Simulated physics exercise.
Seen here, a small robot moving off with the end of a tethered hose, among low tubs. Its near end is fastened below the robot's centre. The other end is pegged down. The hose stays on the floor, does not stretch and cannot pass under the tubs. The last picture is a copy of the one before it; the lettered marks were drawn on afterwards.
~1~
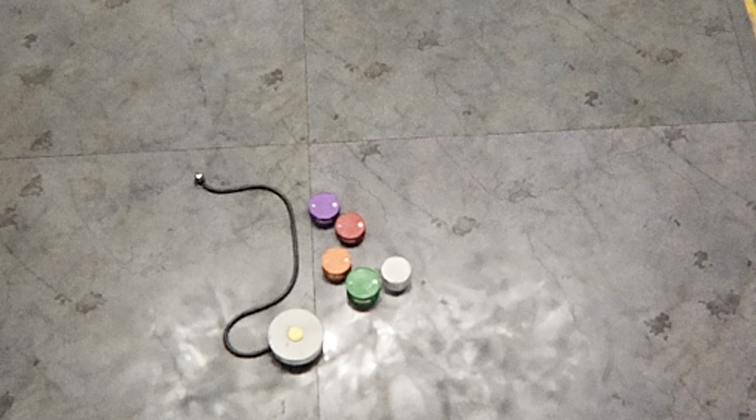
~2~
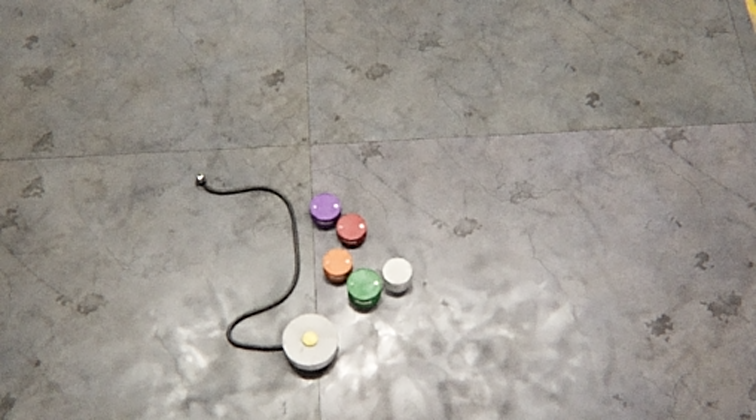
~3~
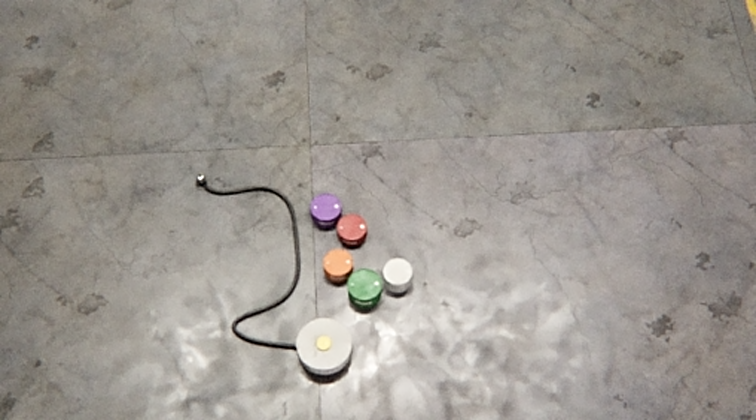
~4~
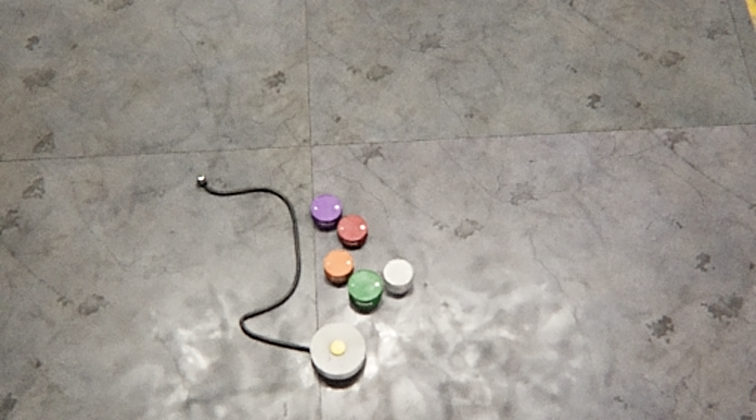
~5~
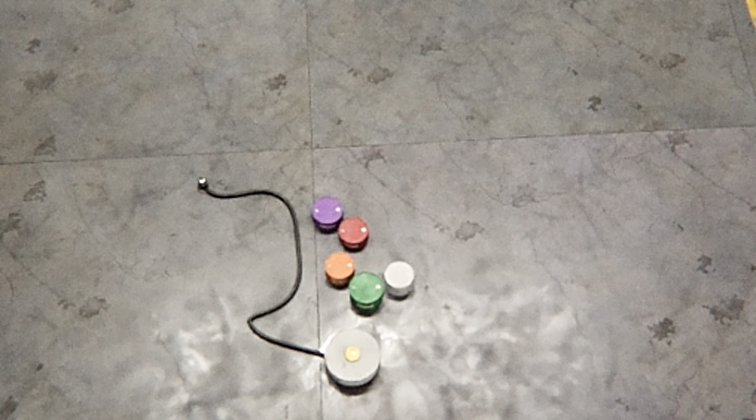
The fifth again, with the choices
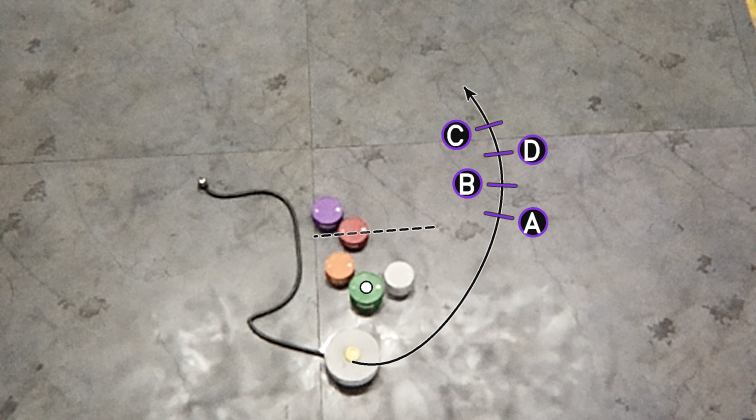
The clip shows a round pale robot with a black hose attached sliding slowly right and slightly downward across a grey floor, below purple, red, orange, green and white tubs that stay still, while the hose's lower bend shifts.
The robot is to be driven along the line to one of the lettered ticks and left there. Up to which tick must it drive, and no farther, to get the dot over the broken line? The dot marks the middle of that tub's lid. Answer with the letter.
As far as tick D.
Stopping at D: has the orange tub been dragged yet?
Yes.
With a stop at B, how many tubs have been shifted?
Four.
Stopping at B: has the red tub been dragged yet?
Yes.
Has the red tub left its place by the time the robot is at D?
Yes.
On the marked copy, A at (499, 216); B at (502, 185); C at (489, 126); D at (499, 154); the dashed line at (374, 232); the route from (353, 362) via (492, 241) to (464, 87); the white dot at (366, 287).
Following D. Soon after the start, robot (450, 314); green tub (366, 292).
Later, robot (496, 226); green tub (370, 275); white tub (401, 272).
In the end, robot (500, 149); orange tub (346, 230); red tub (355, 206); green tub (377, 224); purple tub (325, 211); white tub (403, 212); the dot on the green tub is over the dashed line.
As for the rest, A leaves the dotted tub short, at (372, 265); B leaves the dotted tub short, at (373, 245); C does it too, but is farther than needed.
